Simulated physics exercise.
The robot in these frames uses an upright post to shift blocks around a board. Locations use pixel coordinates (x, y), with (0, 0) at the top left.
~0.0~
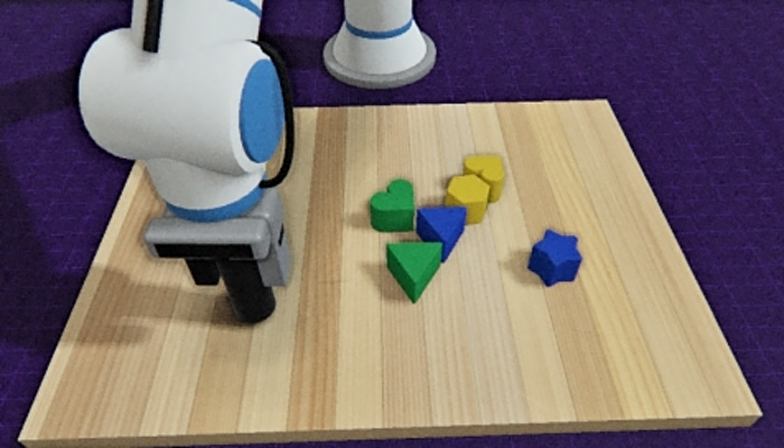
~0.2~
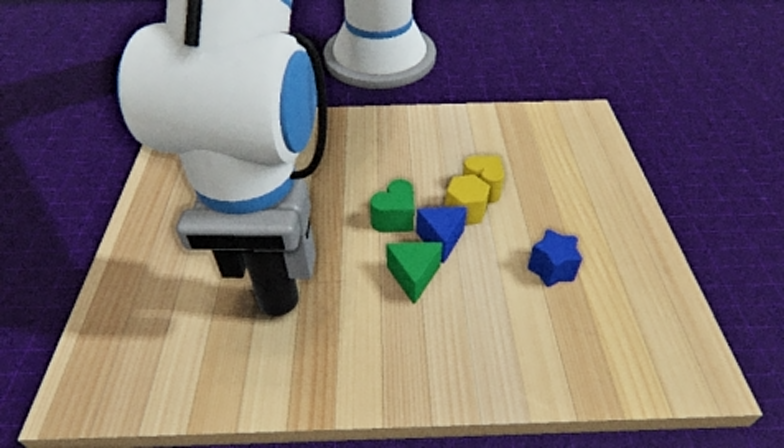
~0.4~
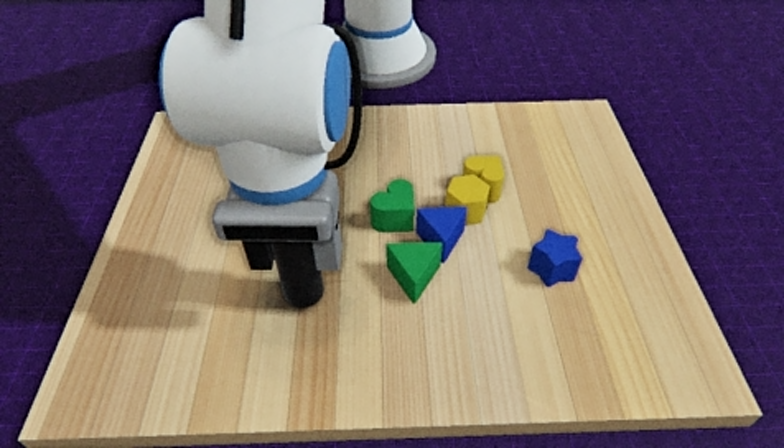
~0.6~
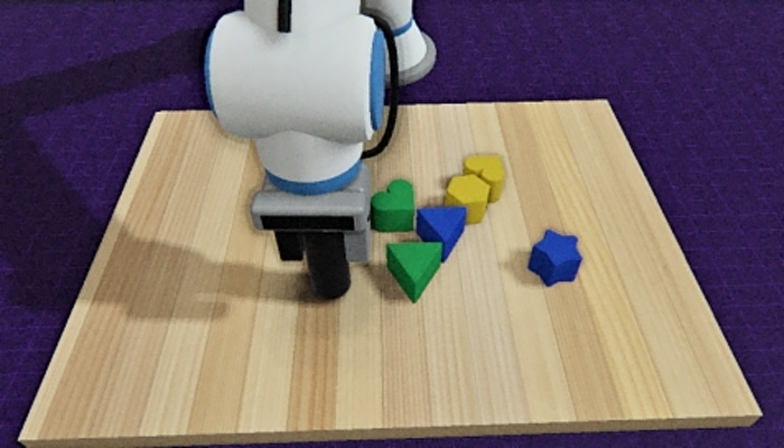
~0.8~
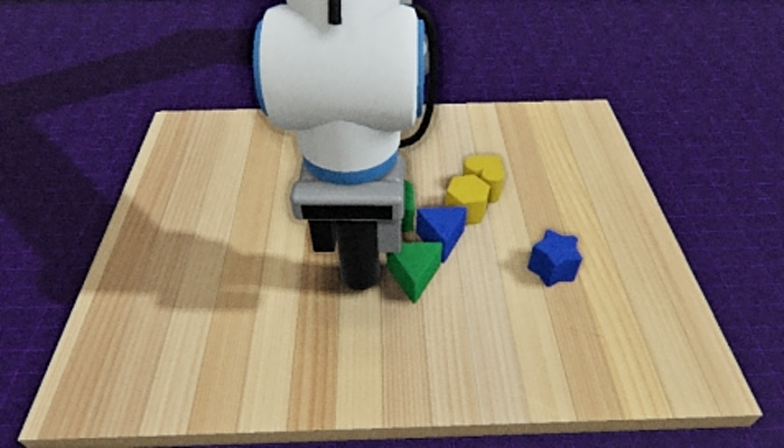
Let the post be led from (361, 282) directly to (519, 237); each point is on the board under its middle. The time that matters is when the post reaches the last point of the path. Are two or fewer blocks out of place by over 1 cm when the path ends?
Yes.
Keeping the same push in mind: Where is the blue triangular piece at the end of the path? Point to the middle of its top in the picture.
At pixel (517, 190).
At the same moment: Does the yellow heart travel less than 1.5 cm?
Short answer: Yes.
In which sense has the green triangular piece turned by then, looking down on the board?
From overhead, the rotation is clockwise.
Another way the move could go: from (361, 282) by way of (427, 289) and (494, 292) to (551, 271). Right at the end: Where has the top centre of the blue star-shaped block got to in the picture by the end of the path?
I'd expect the centre of its top face to be at (587, 233).
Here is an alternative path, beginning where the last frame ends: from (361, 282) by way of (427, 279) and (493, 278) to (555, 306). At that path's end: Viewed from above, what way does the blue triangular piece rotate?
Short answer: Counterclockwise.
The first path, step by step. One third of the way, post (417, 260); green triangular piece (454, 255), turned 45° clockwise; blue triangular piece (449, 219), turned 20° anticlockwise.
Two thirds of the way, post (470, 245); green triangular piece (488, 257), turned 85° clockwise; blue triangular piece (491, 208), turned 25° anticlockwise; yellow hexagon (469, 185).
At the end, post (521, 230); green triangular piece (490, 258), turned 90° clockwise; blue triangular piece (517, 190), turned 60° anticlockwise; yellow hexagon (469, 185); yellow heart in place; blue star-shaped block in place.
